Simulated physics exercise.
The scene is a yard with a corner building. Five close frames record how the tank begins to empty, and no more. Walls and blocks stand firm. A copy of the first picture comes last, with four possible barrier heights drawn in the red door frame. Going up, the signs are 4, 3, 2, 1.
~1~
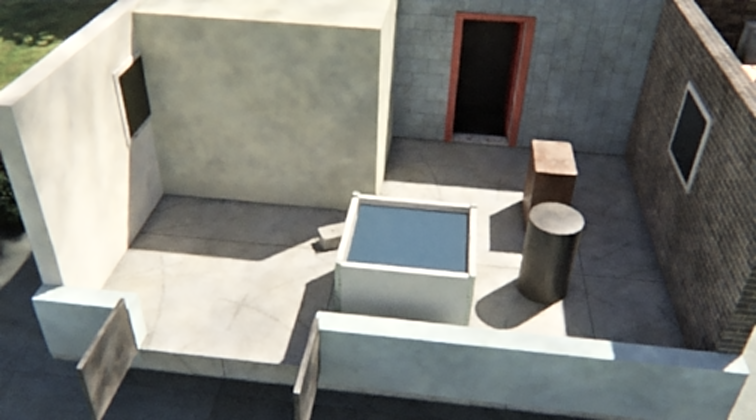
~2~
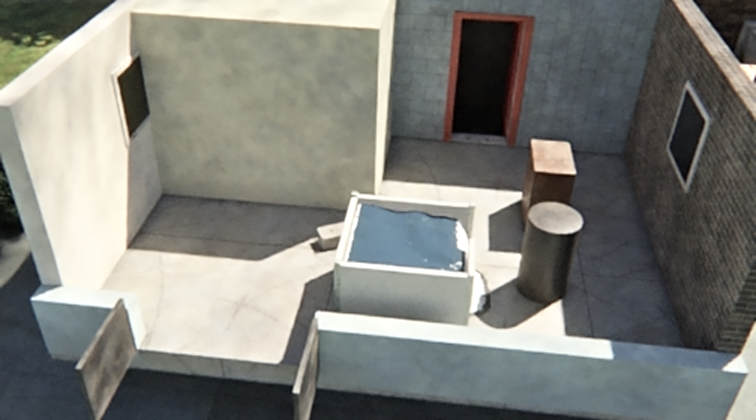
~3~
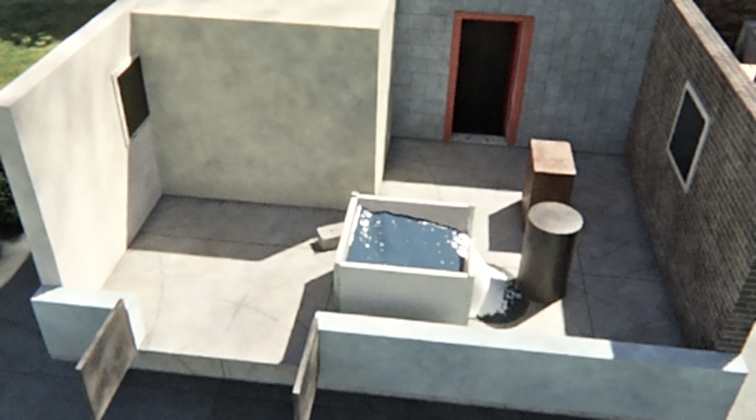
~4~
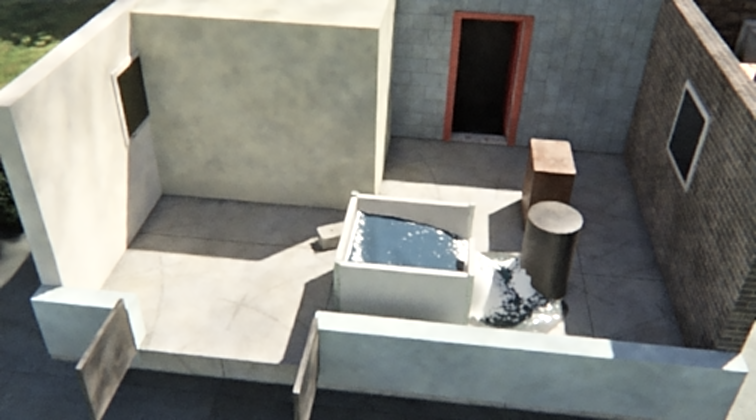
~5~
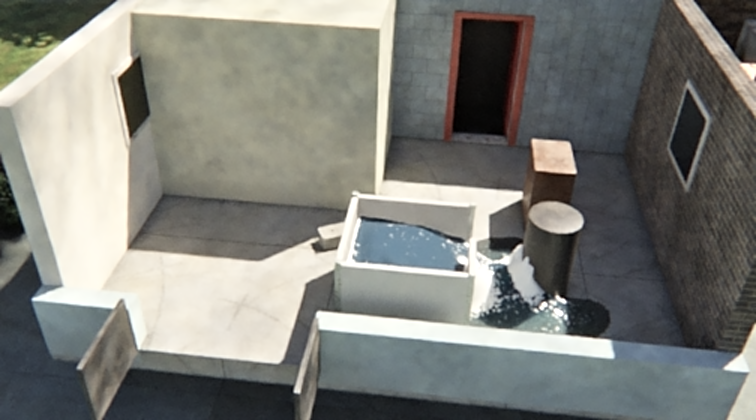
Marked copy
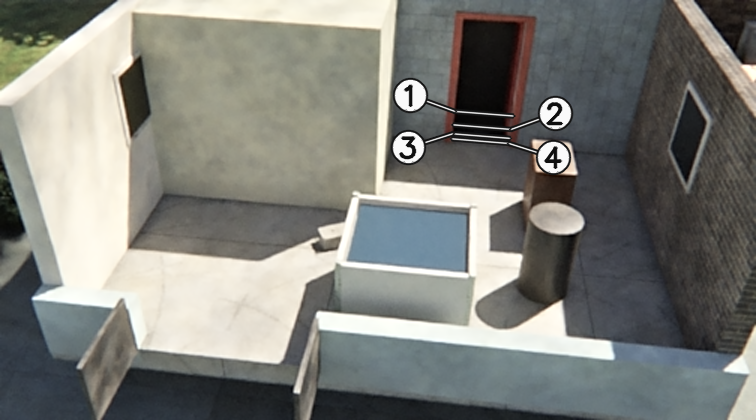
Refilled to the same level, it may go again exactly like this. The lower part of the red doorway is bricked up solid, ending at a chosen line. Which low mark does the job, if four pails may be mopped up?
The limit is 3.
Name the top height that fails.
Height 4.
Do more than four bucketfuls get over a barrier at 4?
Yes, it does.
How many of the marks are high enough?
Three.
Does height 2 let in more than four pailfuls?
No, that is safe.
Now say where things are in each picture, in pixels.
In the first frame, water in the tank at rest, its middle at (410, 239); foot of the red doorway at (480, 143); open gate at (227, 299).
In the second frame, water covers 1 % of the ground, its front hidden from here.
In the third frame, front seen at (520, 304), 2 % of the ground wet.
In the fourth frame, front seen at (557, 314), 5 % of the ground wet.
In the fifth frame, front seen at (602, 322), 9 % of the ground wet.
On the marked copy, 1 at (483, 113); 2 at (482, 127); 3 at (481, 136); 4 at (480, 141); from the bottom up 4, 3, 2, 1.
If 1 is chosen, nothing gets over.
If 2 is chosen, nothing gets over.
If 3 is chosen, a bucket or two gets in.
If 4 is chosen, some 15 bucketfuls get in.
